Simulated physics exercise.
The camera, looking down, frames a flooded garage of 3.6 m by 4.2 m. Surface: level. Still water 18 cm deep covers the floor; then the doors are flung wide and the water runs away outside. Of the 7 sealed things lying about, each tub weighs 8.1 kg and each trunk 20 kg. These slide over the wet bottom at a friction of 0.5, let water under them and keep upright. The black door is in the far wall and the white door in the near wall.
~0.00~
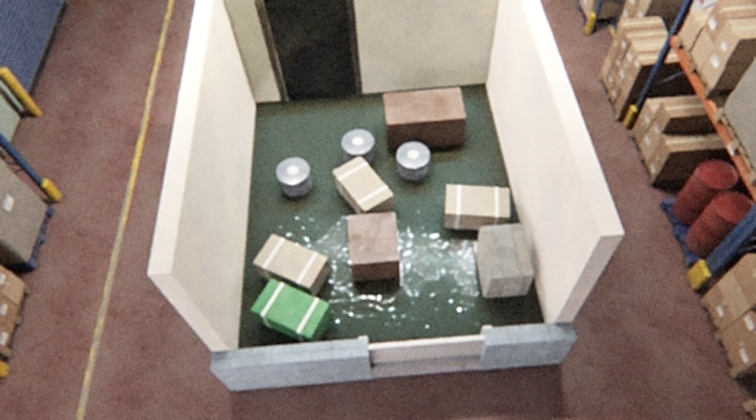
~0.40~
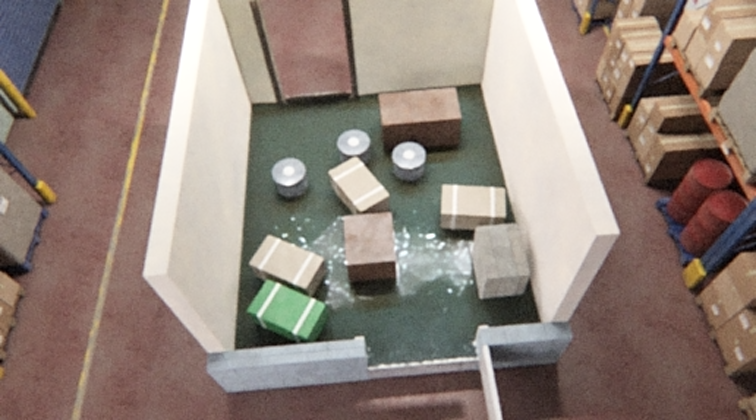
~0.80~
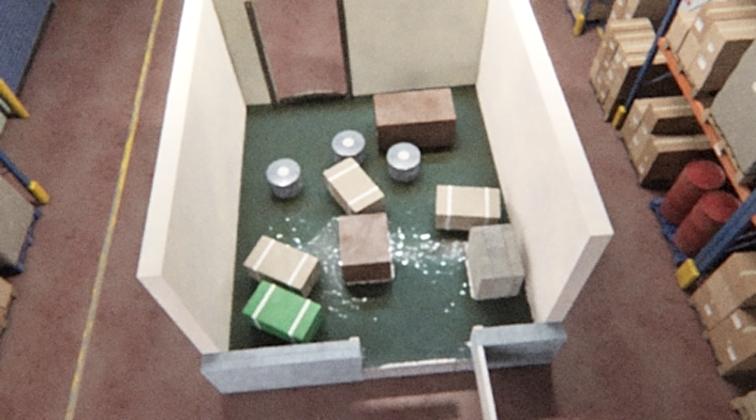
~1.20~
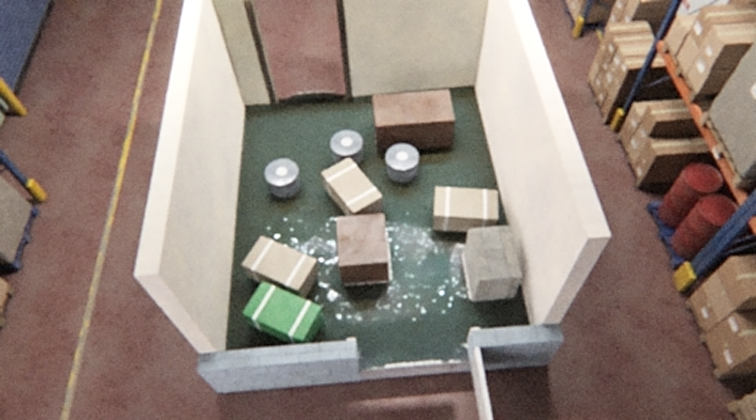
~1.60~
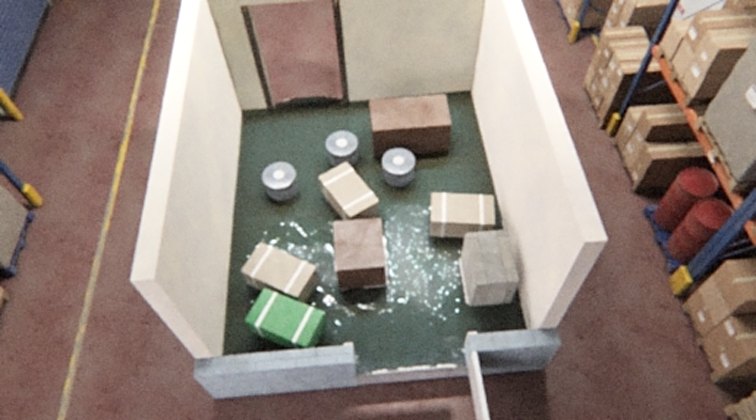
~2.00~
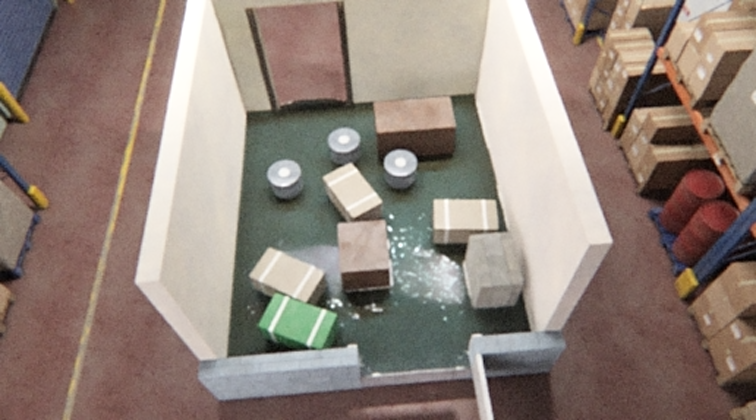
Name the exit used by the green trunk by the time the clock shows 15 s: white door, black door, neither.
I'd expect the green trunk to leave through the white doorway.
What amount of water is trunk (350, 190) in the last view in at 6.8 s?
Depth: Near 10 cm.
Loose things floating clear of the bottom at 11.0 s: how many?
It comes to 2 of them.
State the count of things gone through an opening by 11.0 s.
Tally: 3.
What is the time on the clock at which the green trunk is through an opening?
That happens at about 5.5 s.
After 3.0 s the green trunk is near (321, 326), 0.5 m from its start, afloat; 0 of 7 are out; 7 afloat.
After 6.8 s the green trunk has gone out by the white door; 2 of 7 are out; 5 afloat.
After 11.0 s the green trunk has gone out by the white door; 3 of 7 are out; 2 afloat.
After 15.0 s the green trunk has gone out by the white door; 3 of 7 are out; 2 afloat.
